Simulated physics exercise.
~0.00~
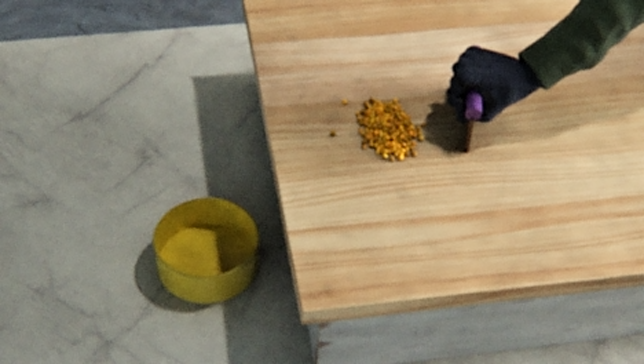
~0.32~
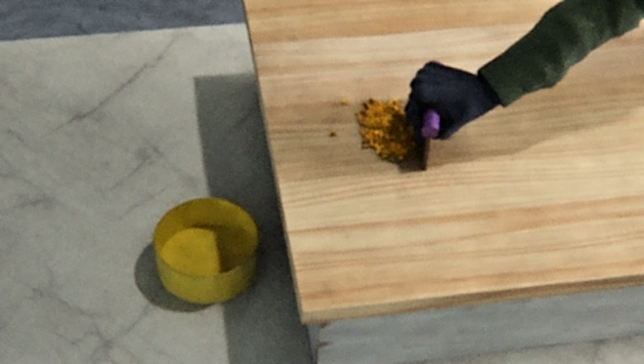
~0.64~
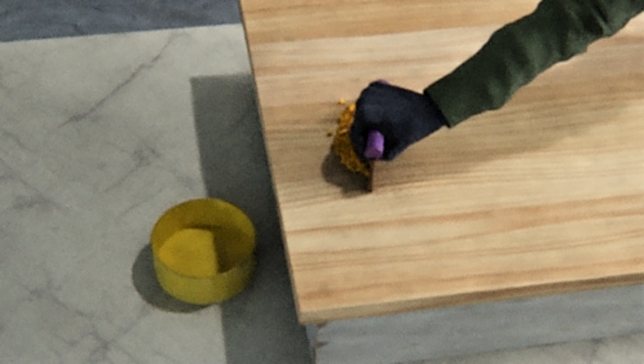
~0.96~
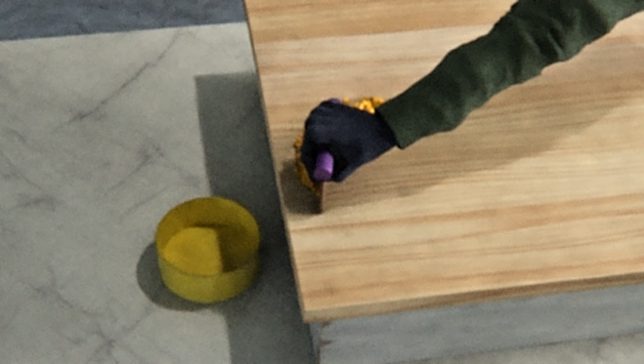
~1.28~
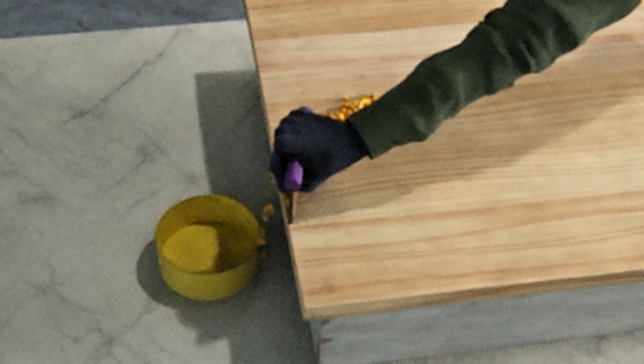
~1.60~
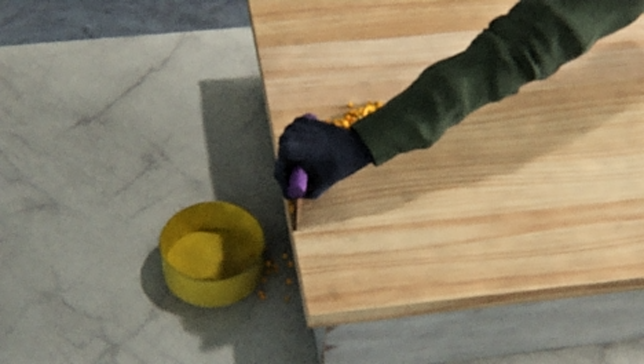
Gloved hand with a scraper pushing golden kernels left across a wooden tabletop, a few falling beside a yellow pot, missing it.
